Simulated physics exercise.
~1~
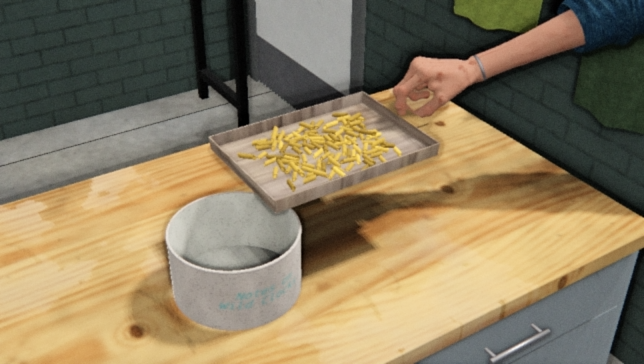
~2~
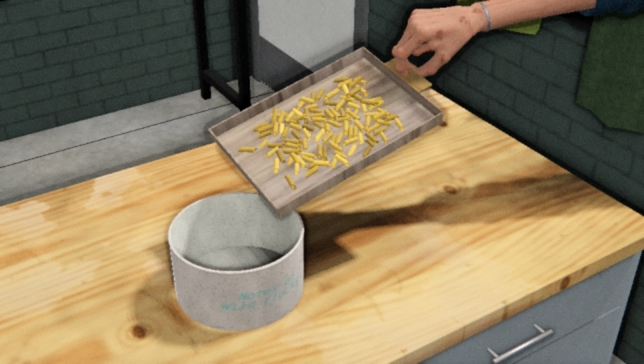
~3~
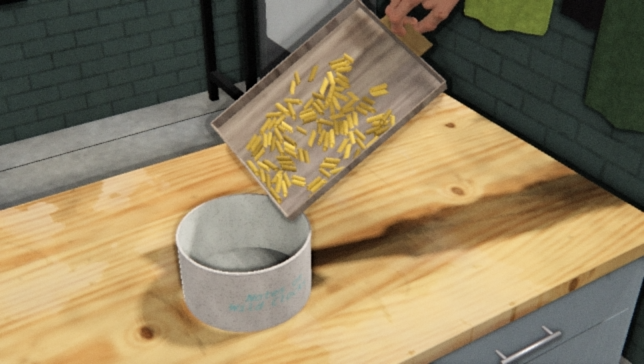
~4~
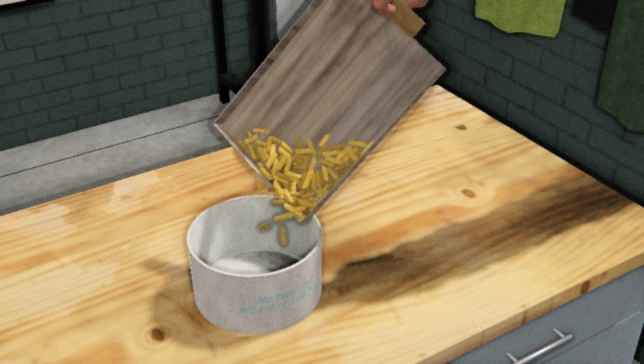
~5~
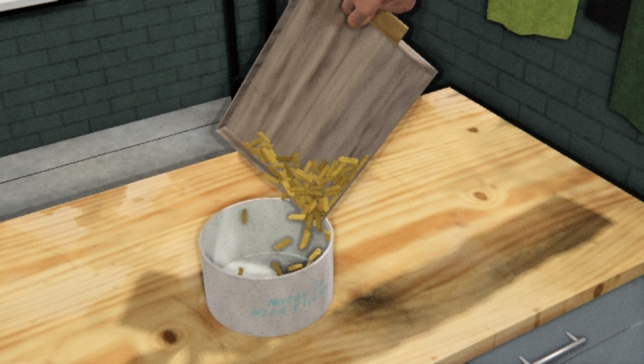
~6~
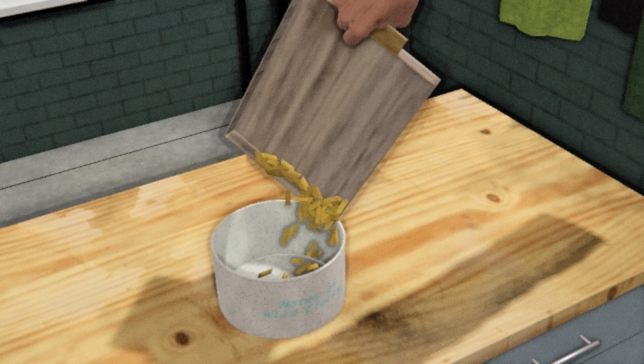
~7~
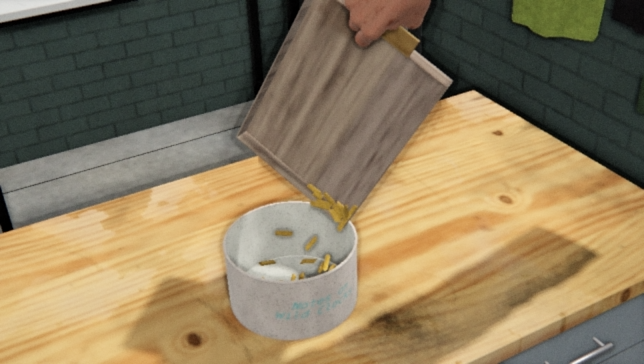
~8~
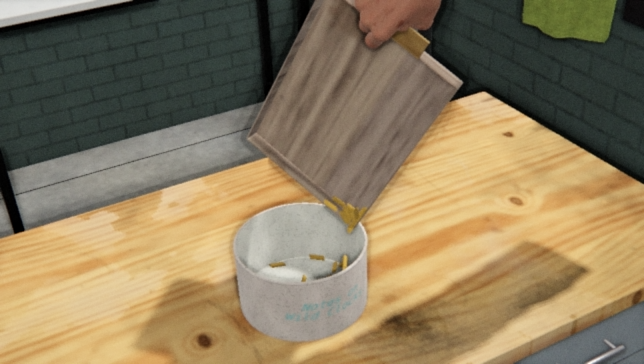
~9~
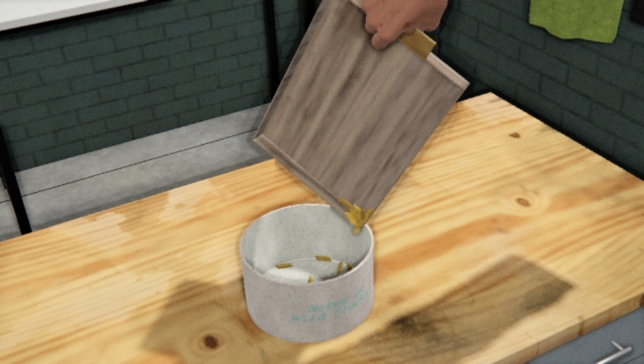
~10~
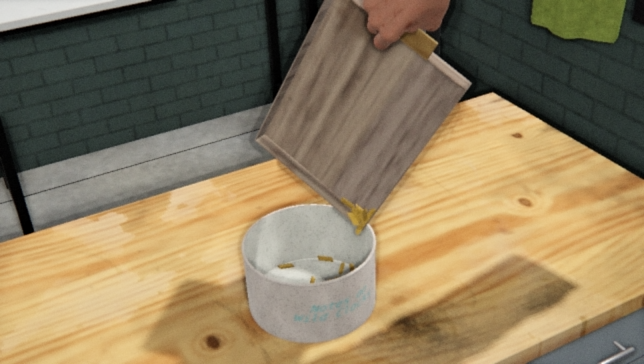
Tray of dry pasta tilting steeply in a hand, pouring pieces into a round pot, a few staying at its lower corner.
